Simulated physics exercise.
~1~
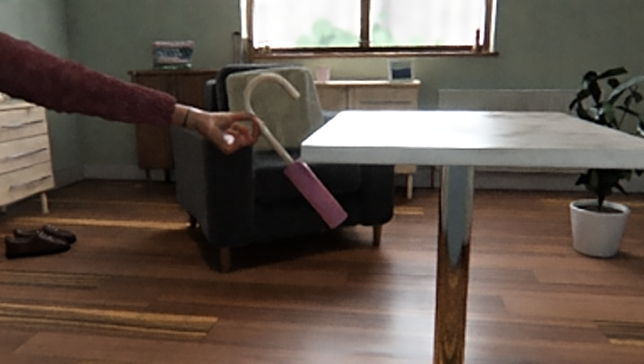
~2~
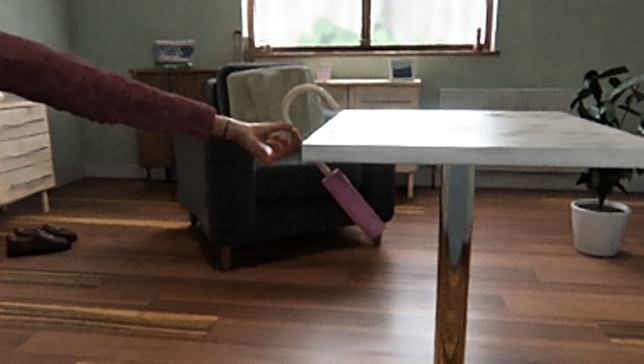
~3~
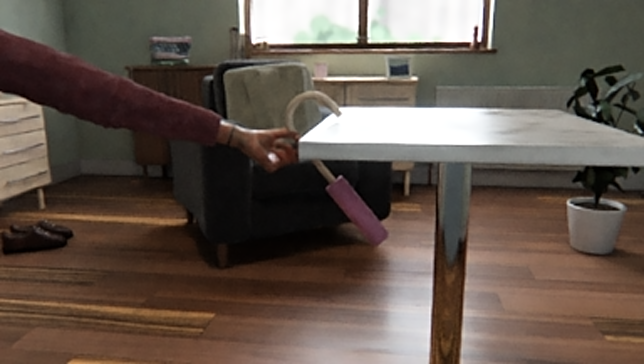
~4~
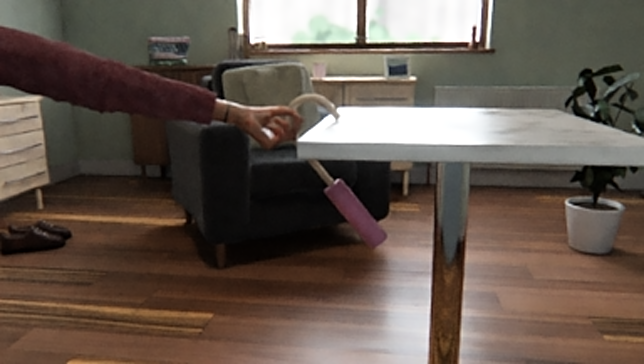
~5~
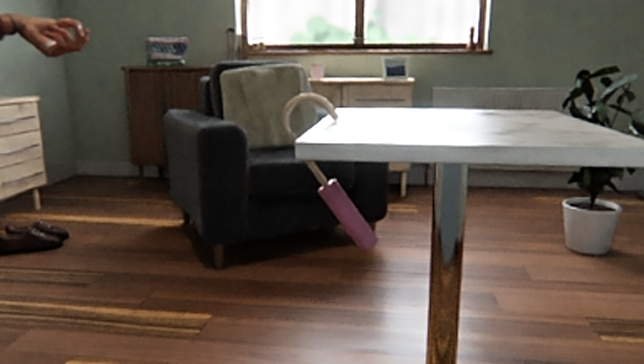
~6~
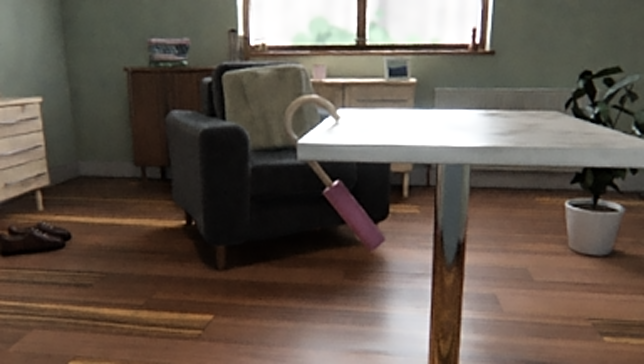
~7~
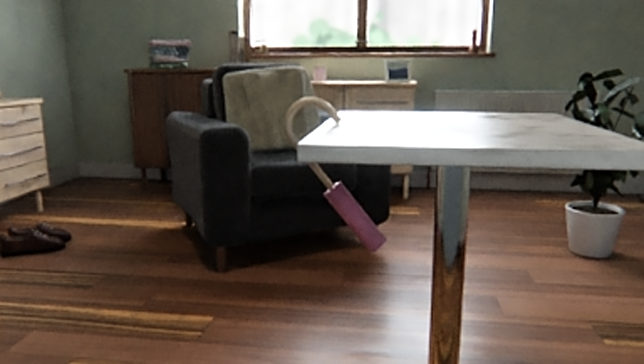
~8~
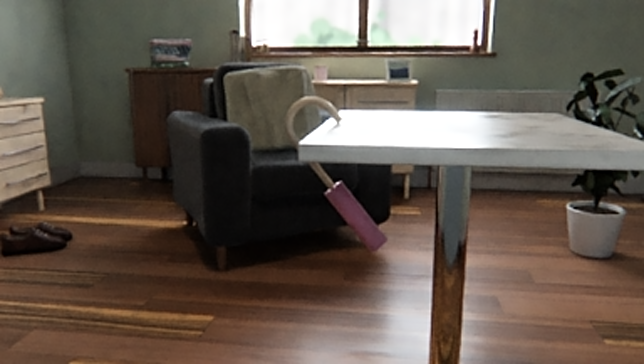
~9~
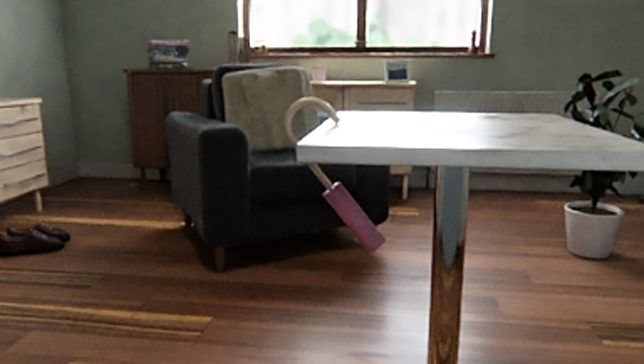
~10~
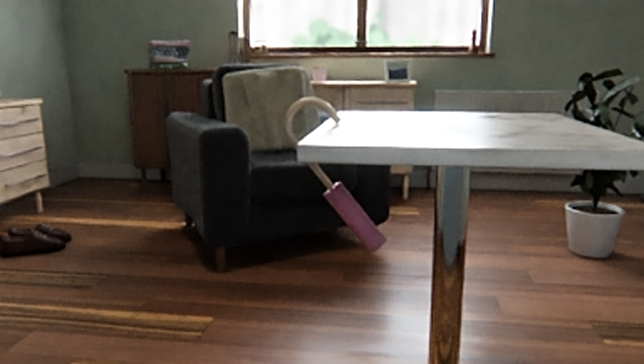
Pink umbrella being hooked by its curved handle over a white table's edge, the hand letting go and leaving it hanging.
